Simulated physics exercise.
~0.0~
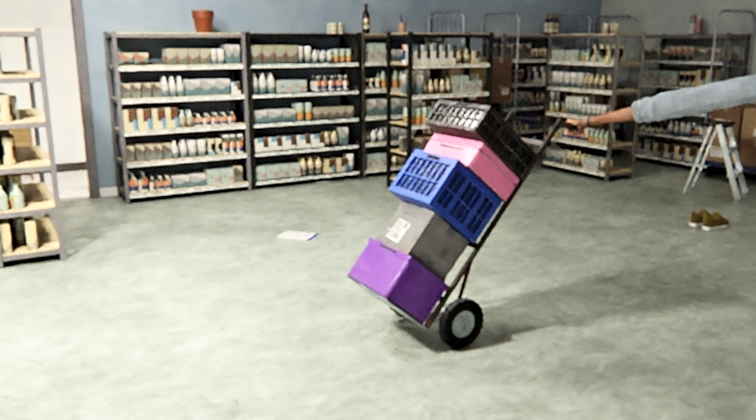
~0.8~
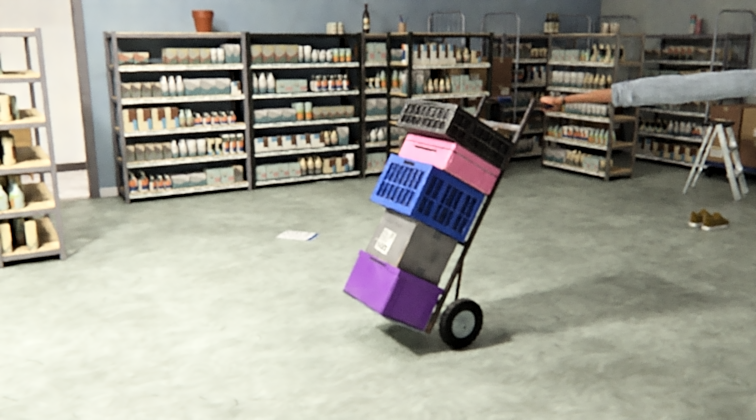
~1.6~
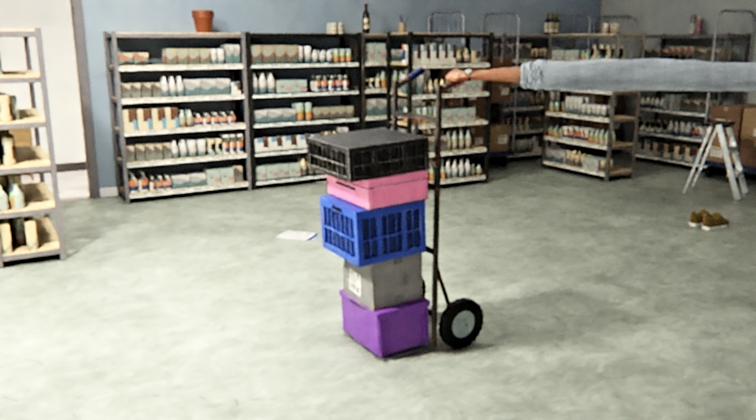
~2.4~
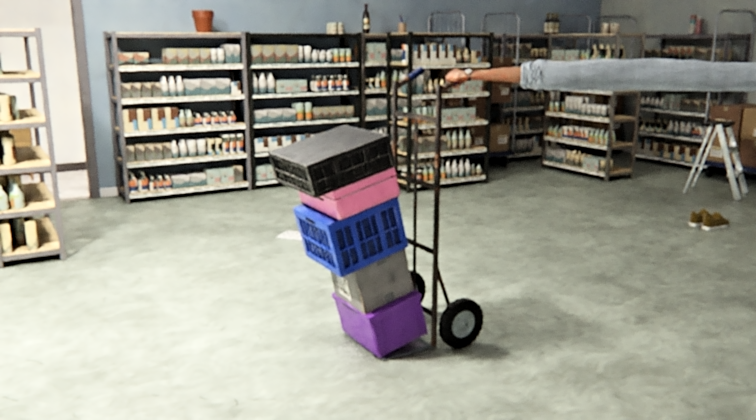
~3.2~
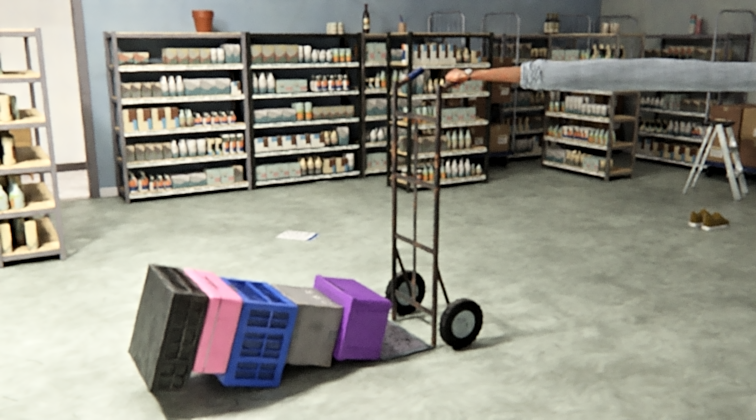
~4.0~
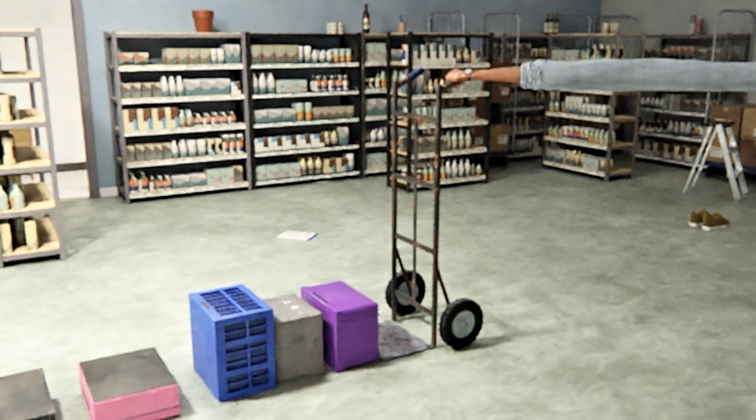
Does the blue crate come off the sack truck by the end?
Yes, the blue crate topples off to the left with the rest of the stack. It ends up on the floor in front of the upright truck.
